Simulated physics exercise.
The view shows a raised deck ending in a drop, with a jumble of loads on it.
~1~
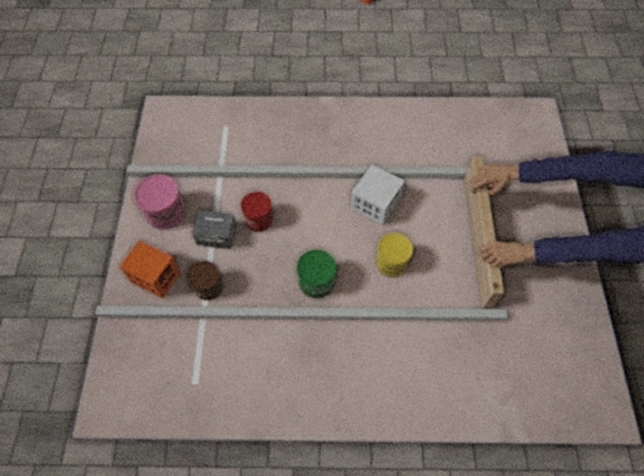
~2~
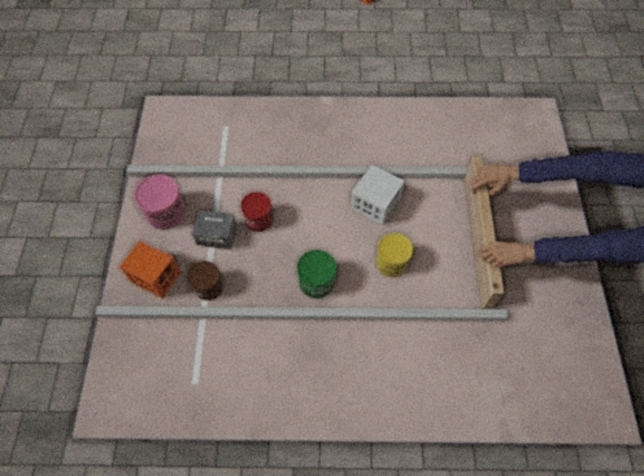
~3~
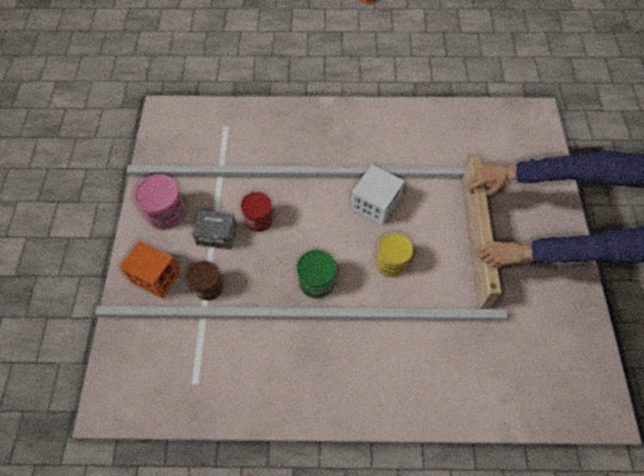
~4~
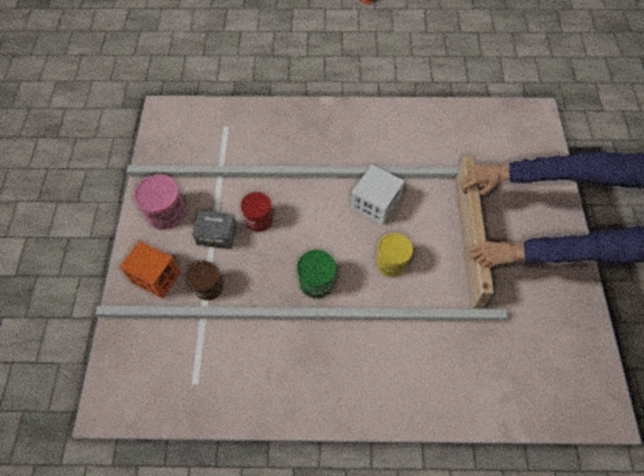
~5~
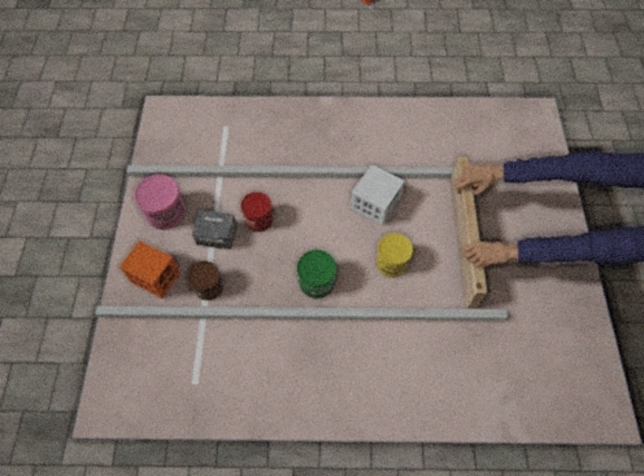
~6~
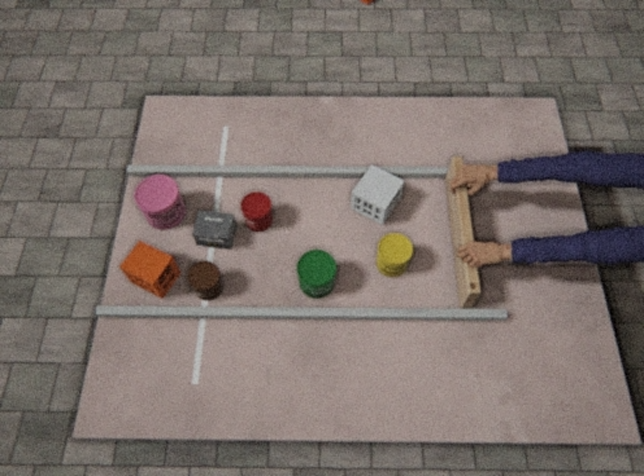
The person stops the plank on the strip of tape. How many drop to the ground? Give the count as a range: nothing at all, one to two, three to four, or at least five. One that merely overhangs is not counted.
The count is nothing at all.
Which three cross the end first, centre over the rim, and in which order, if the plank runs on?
Earliest first: The pink pail, then the orange crate, then the red pail.
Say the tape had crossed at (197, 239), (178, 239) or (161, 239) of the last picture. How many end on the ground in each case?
Ground tally per try: 1 / 2 / 4.
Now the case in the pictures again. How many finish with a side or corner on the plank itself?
3 touch it.
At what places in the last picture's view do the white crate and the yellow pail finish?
Middles: Around (195, 202) and around (192, 247).
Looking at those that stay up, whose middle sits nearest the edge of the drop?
The foremost one is the pink pail.
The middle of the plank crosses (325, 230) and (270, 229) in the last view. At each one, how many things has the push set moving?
Counts: 3 / 5.
Soon after, none off yet; pink pail at rest near (161, 203); orange crate at rest near (151, 270); brown pail at rest near (206, 281).
At rest, the number that fall off is zero.
